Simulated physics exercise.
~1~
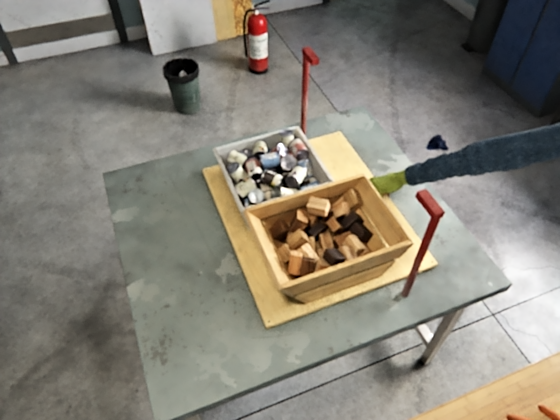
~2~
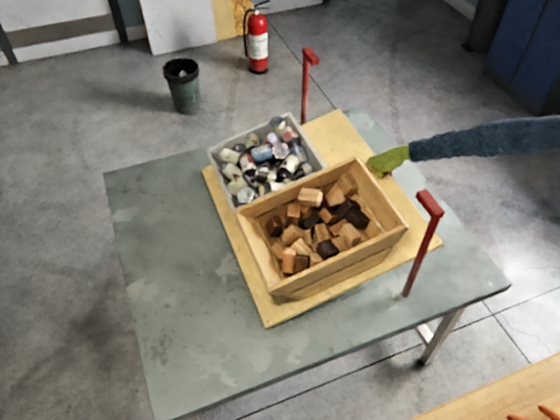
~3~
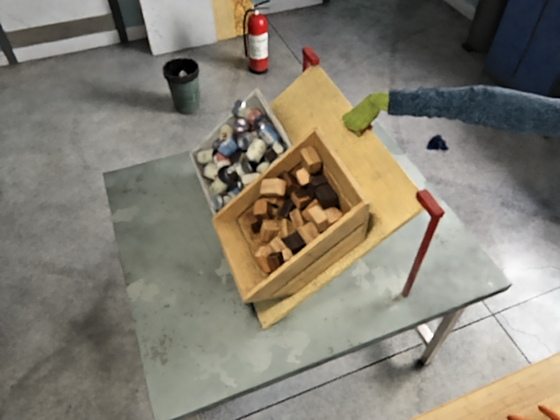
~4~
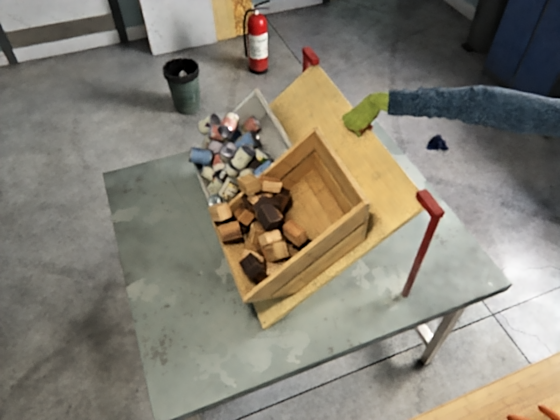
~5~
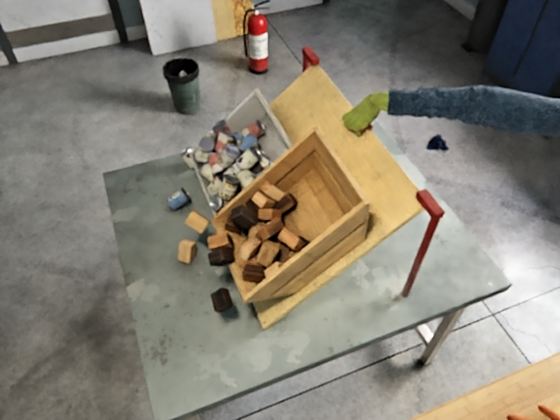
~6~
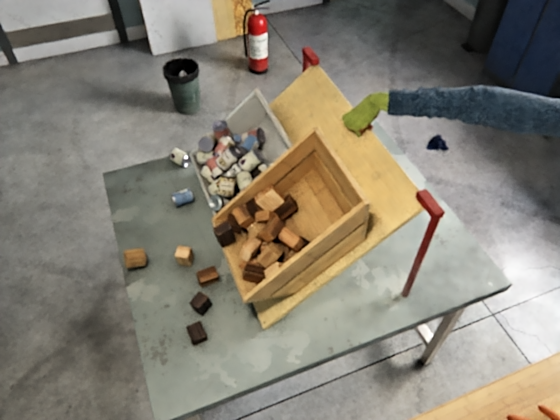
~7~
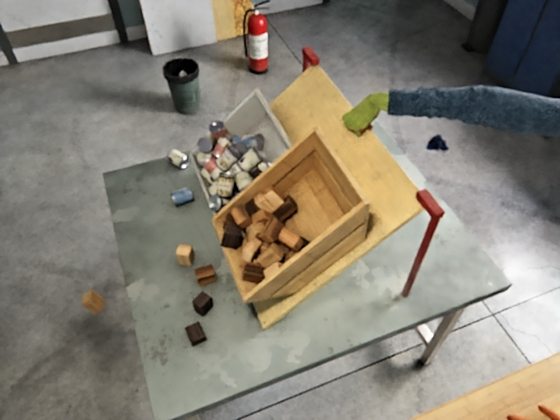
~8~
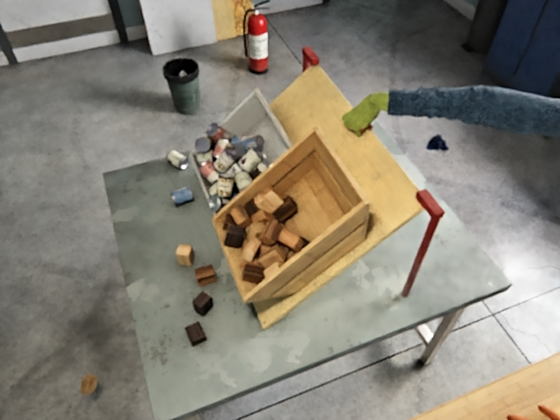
A gloved arm tips up a board with two trays, spilling several blocks and tins.
